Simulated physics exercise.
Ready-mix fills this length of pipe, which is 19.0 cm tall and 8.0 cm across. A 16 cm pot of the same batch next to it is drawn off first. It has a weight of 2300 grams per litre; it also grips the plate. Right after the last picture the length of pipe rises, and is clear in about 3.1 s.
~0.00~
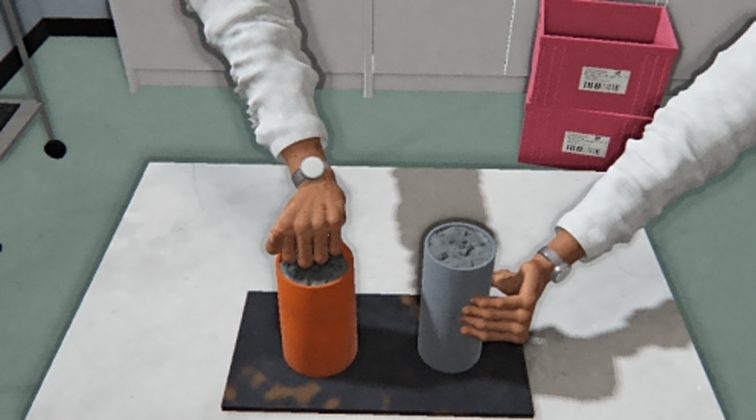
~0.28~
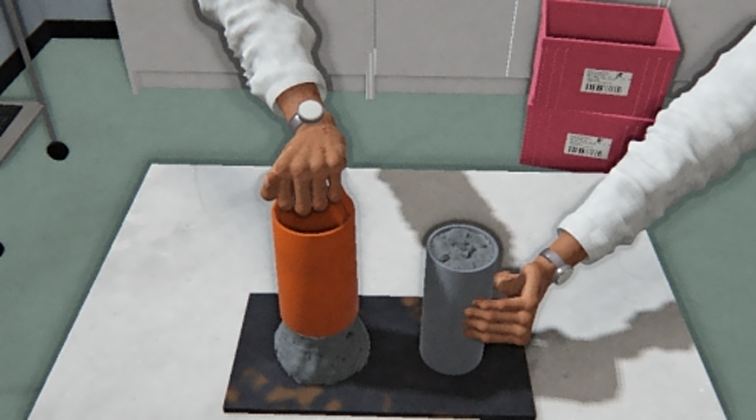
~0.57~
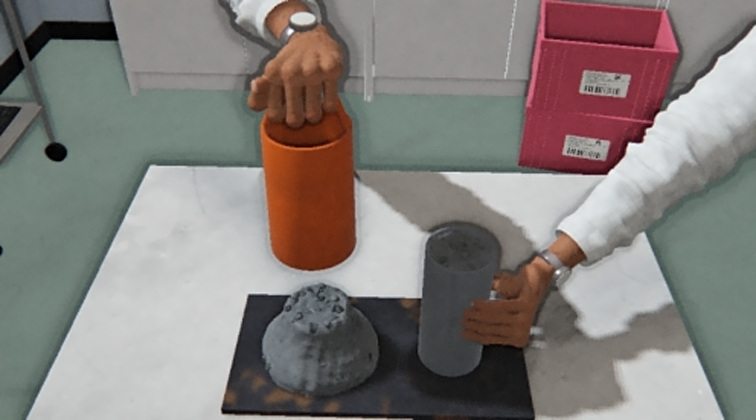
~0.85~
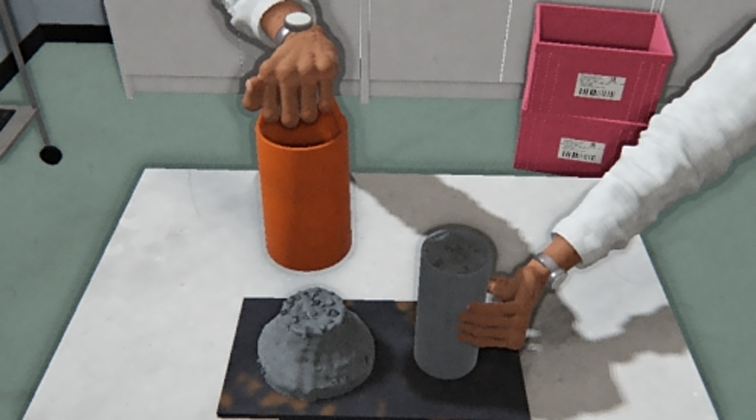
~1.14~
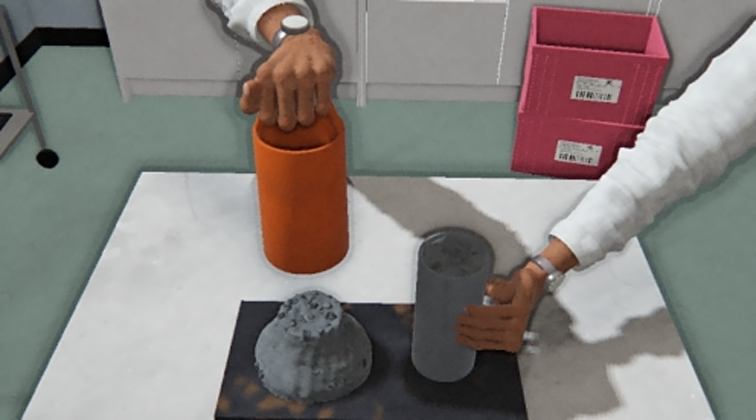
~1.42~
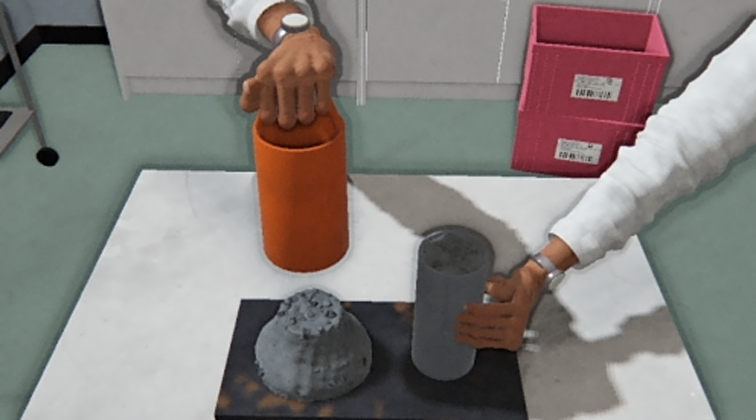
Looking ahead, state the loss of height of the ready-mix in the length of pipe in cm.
About 9 cm.
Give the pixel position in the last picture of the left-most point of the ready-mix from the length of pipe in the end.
Near (387, 357).
After 2.2 s, the length of pipe is up 4.5 cm; the ready-mix has come down 3.0 cm to 16 cm and is 12 cm wide.
After 3.0 s, the length of pipe is up 12 cm; the ready-mix has come down 8.7 cm to 10 cm and is 15 cm wide.
After 3.7 s, the length of pipe is up 19 cm; the ready-mix has come down 9.0 cm to 10 cm and is 15 cm wide.
After 4.7 s, the length of pipe is clear; the ready-mix has come down 9.1 cm to 9.9 cm and is 16 cm wide.
After 5.1 s, at rest, the length of pipe is clear; the ready-mix has come down 9.2 cm to 9.8 cm and is 16 cm wide.
